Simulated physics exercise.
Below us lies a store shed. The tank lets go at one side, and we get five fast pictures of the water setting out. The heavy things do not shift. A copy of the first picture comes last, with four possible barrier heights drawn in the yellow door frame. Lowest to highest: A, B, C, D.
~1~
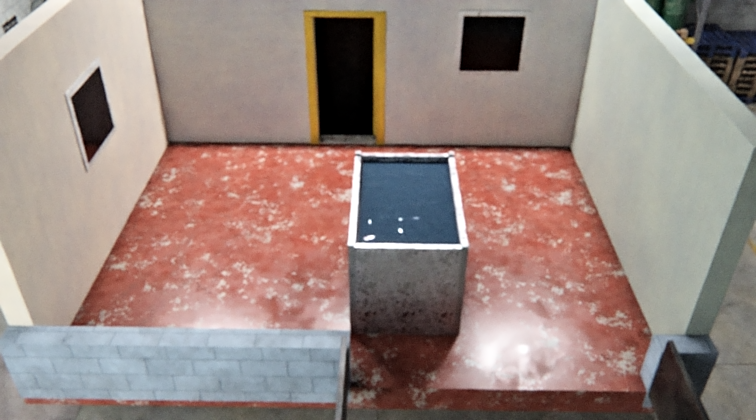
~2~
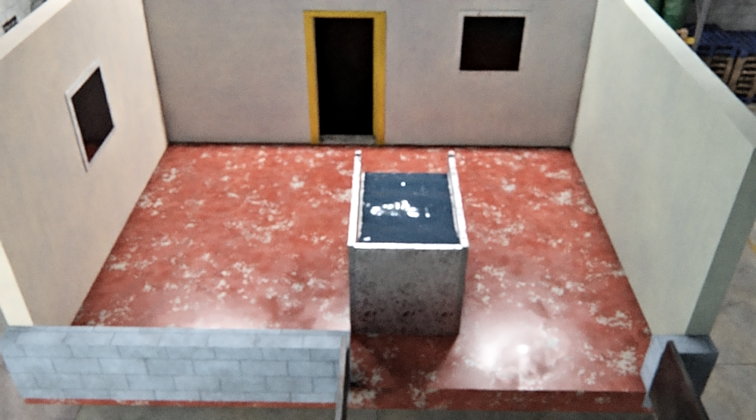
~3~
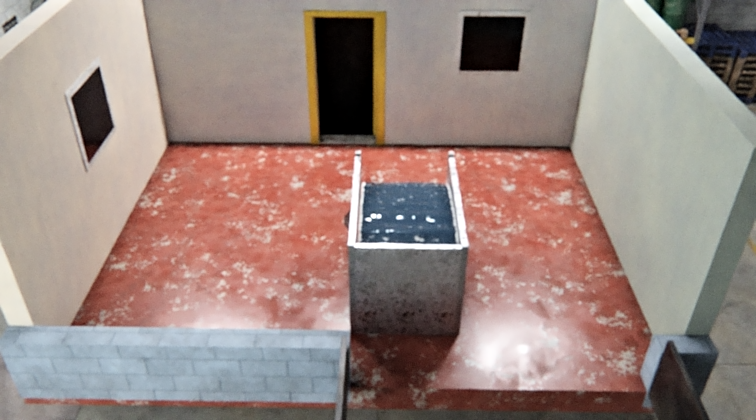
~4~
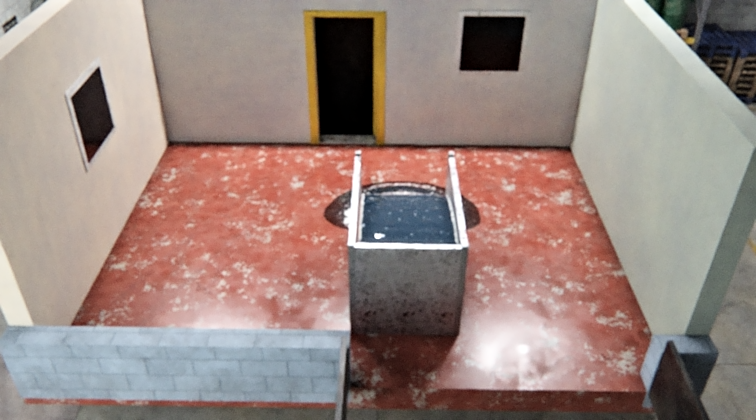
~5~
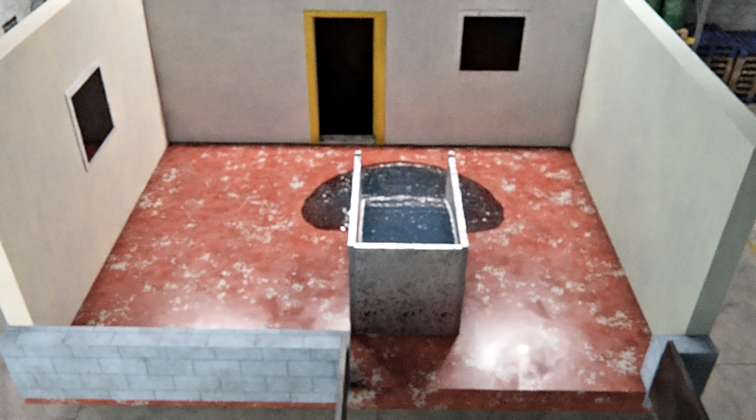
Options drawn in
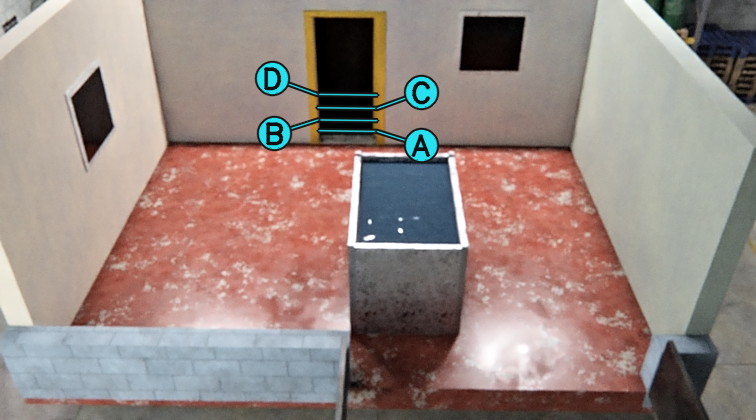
Store shed with a red floor and yellow doorway, water draining from a grey tank and spreading outward behind and beside it.
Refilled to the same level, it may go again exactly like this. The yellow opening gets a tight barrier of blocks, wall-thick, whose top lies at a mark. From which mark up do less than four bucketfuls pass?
Mark B.
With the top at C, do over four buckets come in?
No, that is safe.
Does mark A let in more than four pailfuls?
Yes.
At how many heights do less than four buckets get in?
Three.
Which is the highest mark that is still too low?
The answer is A.
On the marked copy, A at (347, 131); B at (347, 120); C at (347, 108); D at (347, 94); from the bottom up A, B, C, D.
With A, about 13 bucketfuls get in.
With B, a splash gets over, under a bucket.
With C, nothing gets over.
With D, nothing gets over.
